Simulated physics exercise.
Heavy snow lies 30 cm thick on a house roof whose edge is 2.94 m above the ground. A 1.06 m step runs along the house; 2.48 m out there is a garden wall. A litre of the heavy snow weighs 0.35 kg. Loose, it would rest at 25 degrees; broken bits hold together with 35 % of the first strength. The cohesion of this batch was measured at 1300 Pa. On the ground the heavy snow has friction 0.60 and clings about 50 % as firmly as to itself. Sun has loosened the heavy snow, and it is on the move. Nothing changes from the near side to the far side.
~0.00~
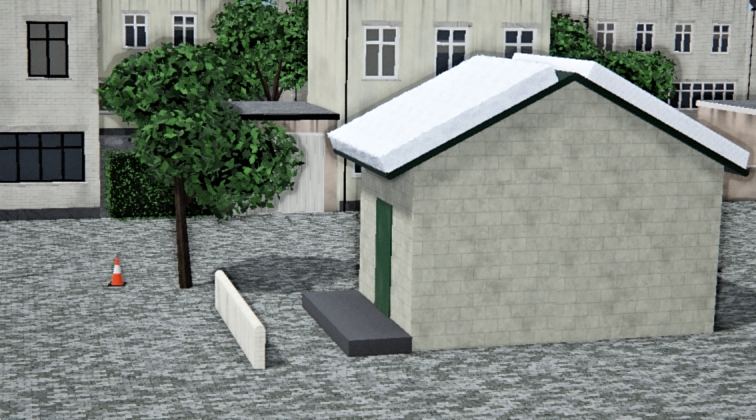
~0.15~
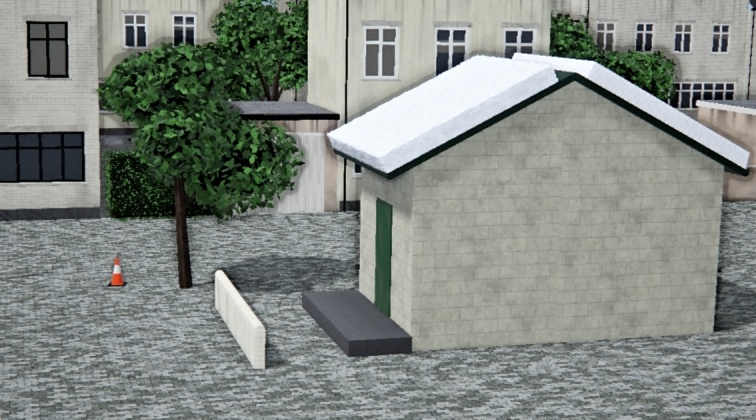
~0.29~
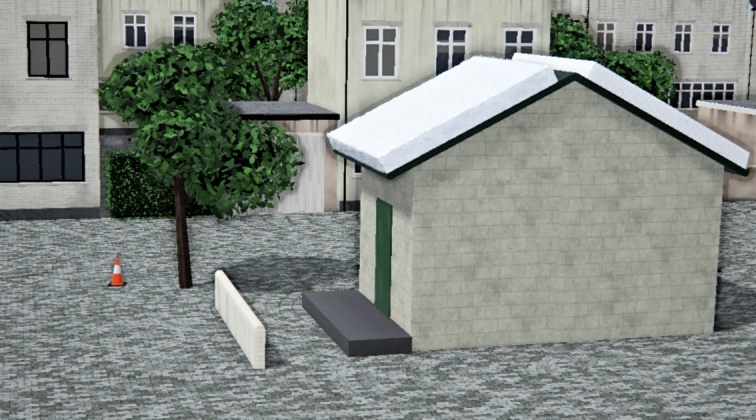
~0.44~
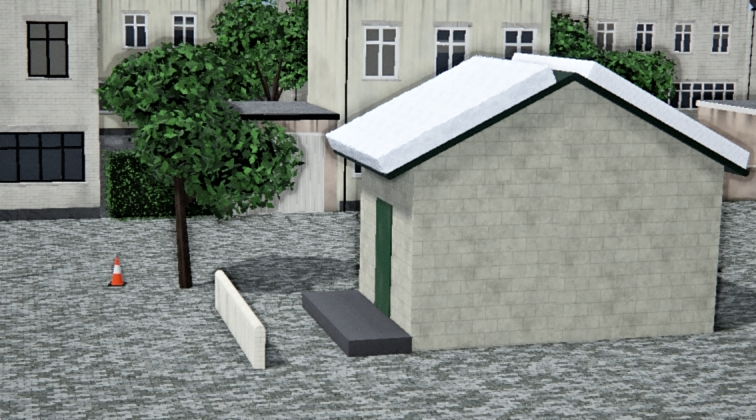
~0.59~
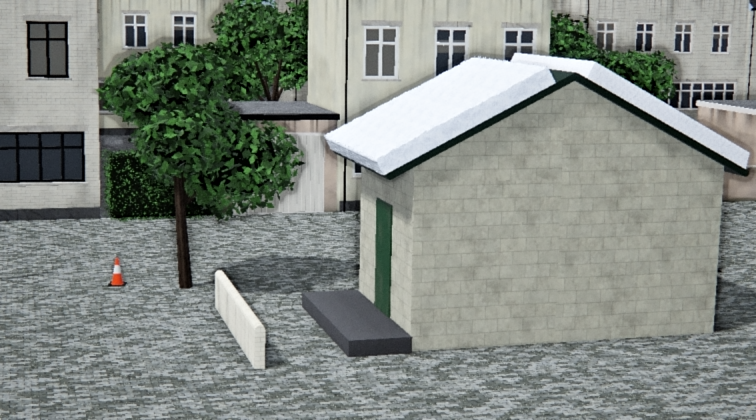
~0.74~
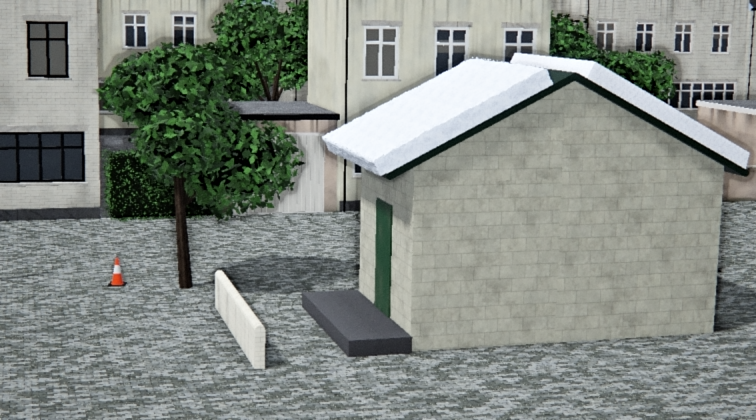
Small pale block house with a green door and thick snow slipping very slightly down its roof, beside a tree and traffic cone.
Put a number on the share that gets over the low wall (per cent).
About 1 %.
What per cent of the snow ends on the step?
About 2 %.
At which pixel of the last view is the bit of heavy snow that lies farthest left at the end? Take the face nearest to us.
Around (201, 365).
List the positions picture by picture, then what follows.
Front end of the heavy snow at (380, 159), 2 % of it past the eaves, in one piece, in the first frame.
Front end of the heavy snow at (380, 159), its middle shifted 5 mm, 2 % of it past the eaves, in one piece, in the second frame.
Front end of the heavy snow at (379, 160), its middle shifted 1.5 cm, 2 % of it past the eaves, in one piece, in the third frame.
Front end of the heavy snow at (378, 160), its middle shifted 3.4 cm, 3 % of it past the eaves, in one piece, in the fourth frame.
Front end of the heavy snow at (377, 161), its middle shifted 6.4 cm, 3 % of it past the eaves, in one piece, in the fifth frame.
Front end of the heavy snow at (374, 163), its middle shifted 11 cm, 5 % of it past the eaves, in one piece, in the sixth frame.
By 1.15 s, all is still on the roof and 0 % is past the low wall.
By 1.63 s, 88 % is still on the roof and 0 % is past the low wall.
By 2.12 s, 67 % is still on the roof and 0 % is past the low wall.
By 2.60 s, 41 % is still on the roof and 0 % is past the low wall.
By 4.70 s, at the end, none is still on the roof and 1 % is past the low wall.
